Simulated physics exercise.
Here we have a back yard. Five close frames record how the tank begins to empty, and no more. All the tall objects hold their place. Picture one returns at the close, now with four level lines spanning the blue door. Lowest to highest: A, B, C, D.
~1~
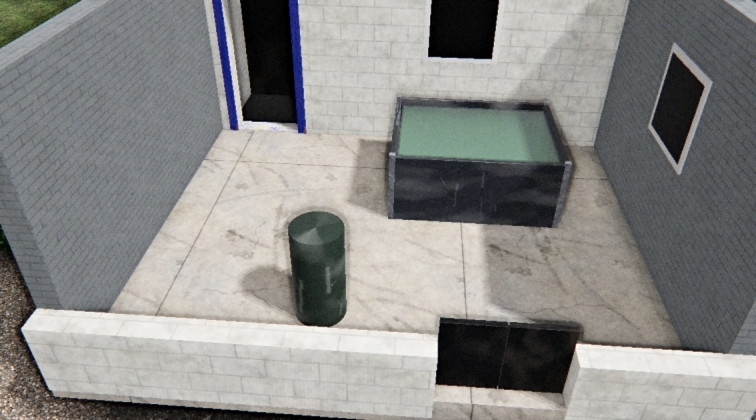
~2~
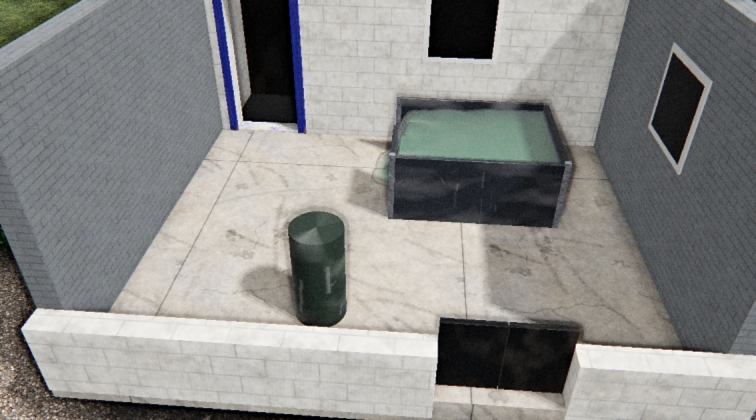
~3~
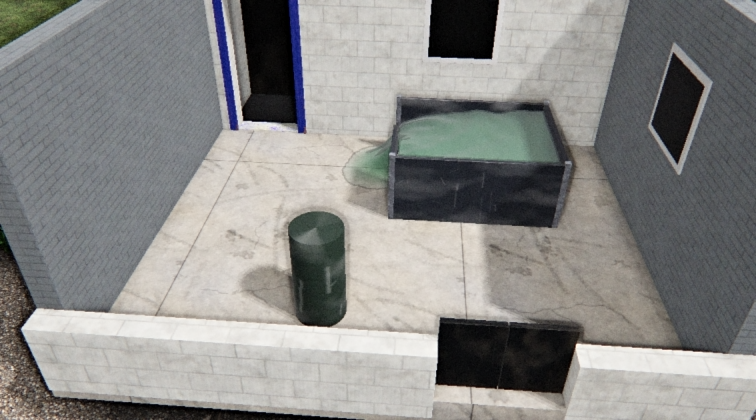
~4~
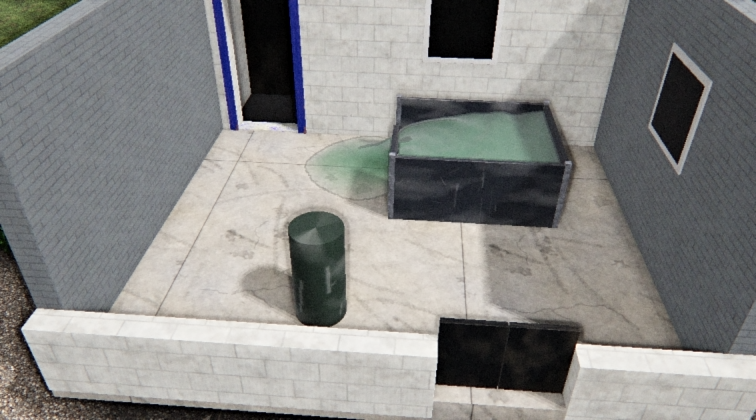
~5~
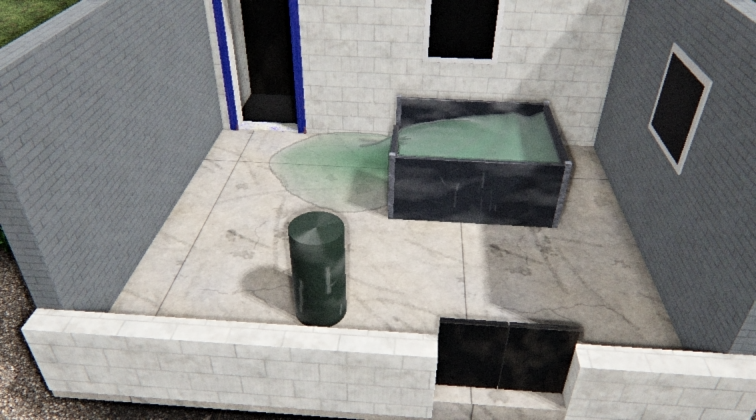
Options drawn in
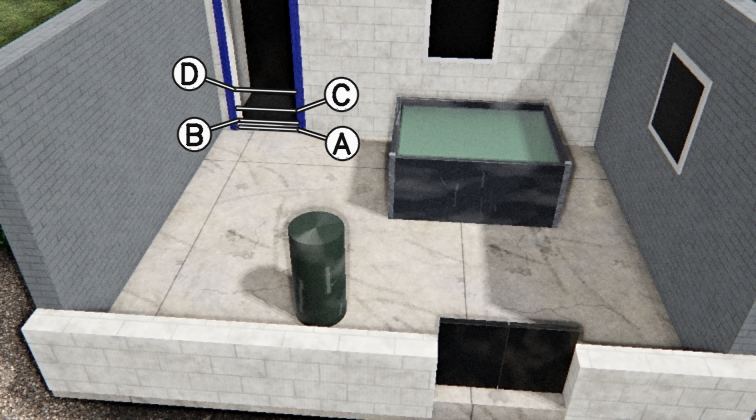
A walled back yard held a dark tank of green water and an upright green cylinder; the water sloped inside the tank, poured out its left side and spread leftward across the pale floor.
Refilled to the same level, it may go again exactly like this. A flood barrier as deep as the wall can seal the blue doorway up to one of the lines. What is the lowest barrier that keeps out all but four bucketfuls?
The answer is height C.
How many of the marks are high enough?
Two.
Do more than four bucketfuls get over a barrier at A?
Yes, that goes wrong.
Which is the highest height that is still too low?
It is B.
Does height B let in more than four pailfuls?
Yes, that goes wrong.
In white, A at (268, 128); B at (268, 121); C at (266, 109); D at (264, 90); from the bottom up A, B, C, D.
With A, dozens of bucketfuls pour in.
With B, about 9 bucketfuls get in.
With C, a splash gets over, under a bucket.
With D, nothing gets over.
